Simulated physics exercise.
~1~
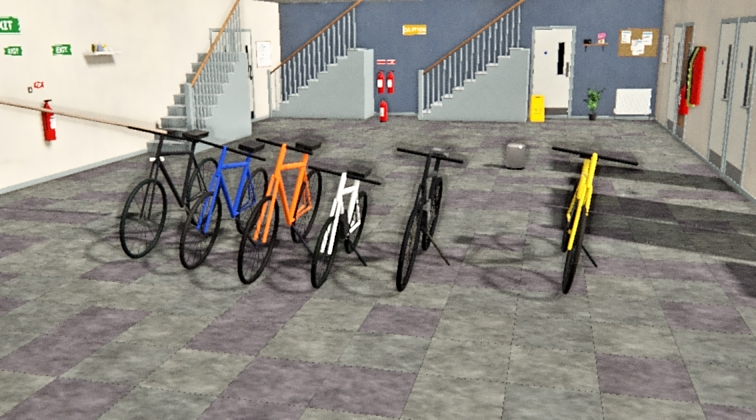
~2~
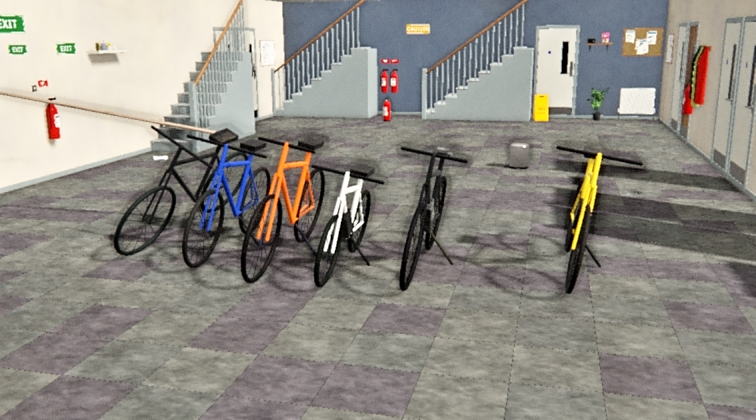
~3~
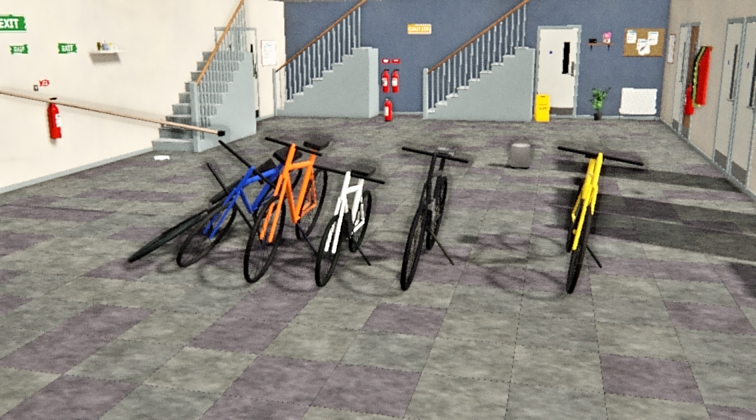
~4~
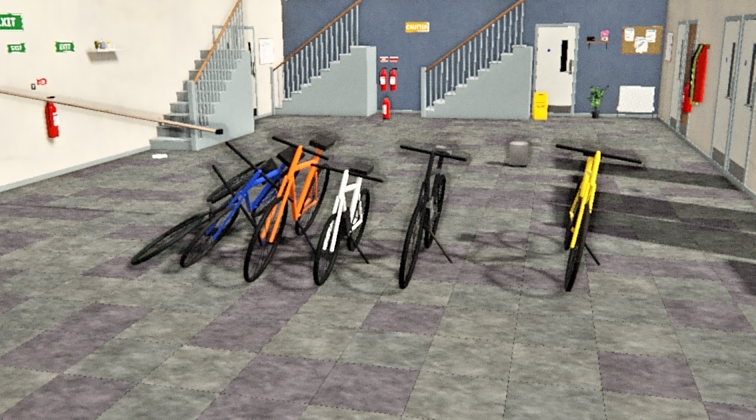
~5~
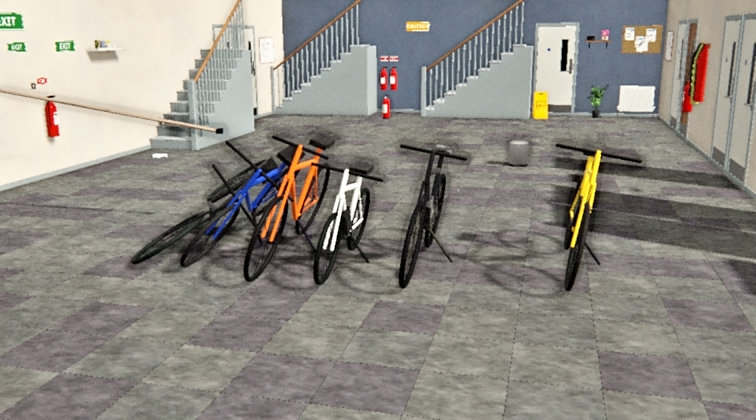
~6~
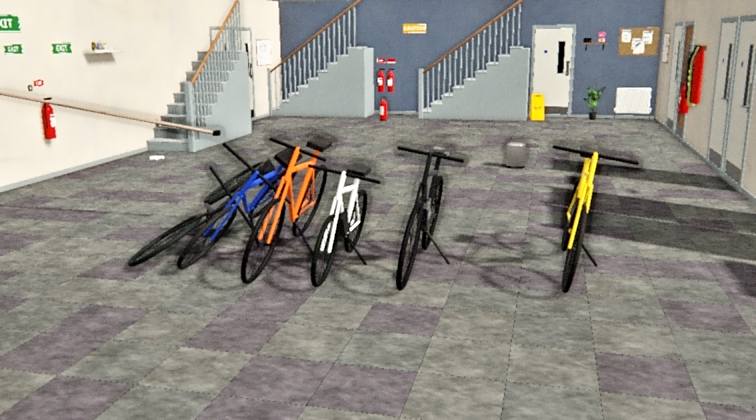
At the start, six bicycles stand in a row on a checkered carpet, with staircases behind them, while a long pole reaches in from the left towards the black bicycle at that end. The pole moves right and the black bicycle tips towards its blue neighbour. It drops much lower against the blue bicycle, which then leans over towards the orange one. The orange bicycle tilts slightly but stays up, and the movement stops there. At the end, the first black and blue bicycles rest slanted together, while the white, second black and yellow ones still stand.
